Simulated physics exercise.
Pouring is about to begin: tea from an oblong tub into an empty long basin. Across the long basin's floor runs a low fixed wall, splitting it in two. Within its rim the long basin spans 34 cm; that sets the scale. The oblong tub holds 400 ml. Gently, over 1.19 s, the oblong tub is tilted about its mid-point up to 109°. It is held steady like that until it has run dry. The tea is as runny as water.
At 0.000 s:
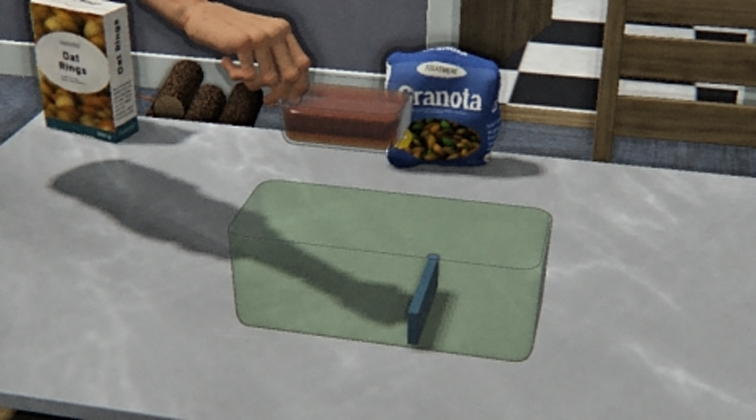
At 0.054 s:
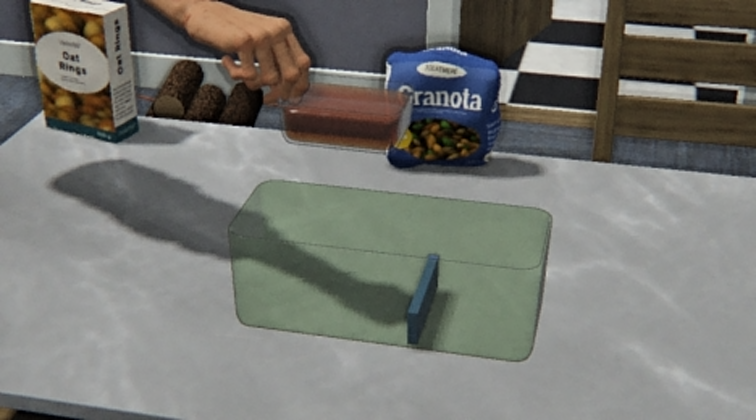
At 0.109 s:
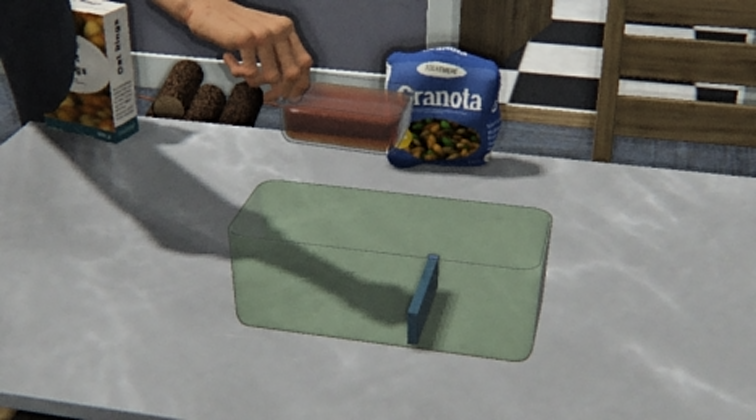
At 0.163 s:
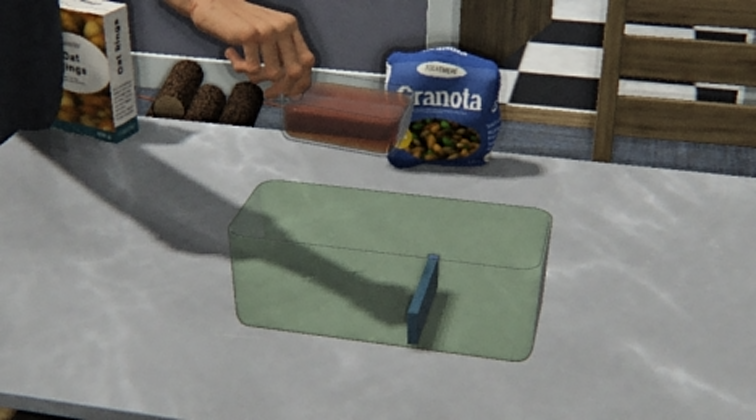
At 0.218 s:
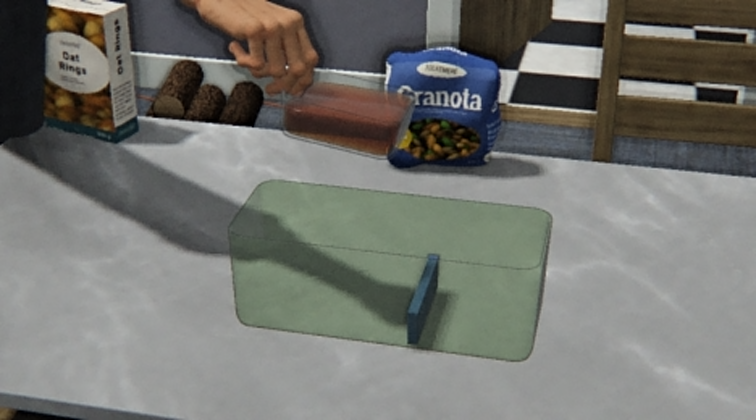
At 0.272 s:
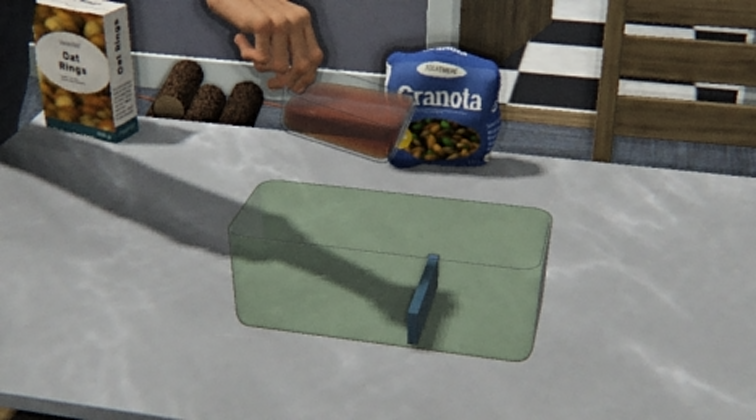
A small clear tub of reddish-brown liquid tilted slightly down to the right beneath a hand, above a long, empty green basin with a blue divider, while the arm shifted across the left side.
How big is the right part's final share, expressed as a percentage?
Some 79 per cent.
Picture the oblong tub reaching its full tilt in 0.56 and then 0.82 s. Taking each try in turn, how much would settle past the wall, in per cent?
I'd say 75 percent on the first go, 80 percent on the next.
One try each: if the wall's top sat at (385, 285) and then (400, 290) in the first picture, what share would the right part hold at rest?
In turn about 90 and 80 per cent.
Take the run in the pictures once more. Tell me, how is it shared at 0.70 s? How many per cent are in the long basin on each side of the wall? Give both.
2 per cent left and 42 right, roughly.
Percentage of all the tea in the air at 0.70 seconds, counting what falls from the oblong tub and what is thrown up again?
My guess is roughly 38 %.
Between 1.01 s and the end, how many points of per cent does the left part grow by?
Near 5 percent, more or less.
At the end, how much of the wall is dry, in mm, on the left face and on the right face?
Close to 40 mm left and close to 22 mm right.
Then, 0.70 s in, the tilt is 69° and 19 per cent is still to pour, 2 is left of the wall and 41 right of it.
Then, 1.01 s in, the tilt is 103° and 2 per cent is still to pour, 16 is left of the wall and 79 right of it.
Then, 1.34 s in, the tilt is 109° and 0 per cent is still to pour, 20 is left of the wall and 79 right of it.
Then, 1.69 s in, the tilt is 109° and 0 per cent is still to pour, 20 is left of the wall and 79 right of it.
Finally, 20 per cent lies left of the wall, 79 right of it and 0 outside.
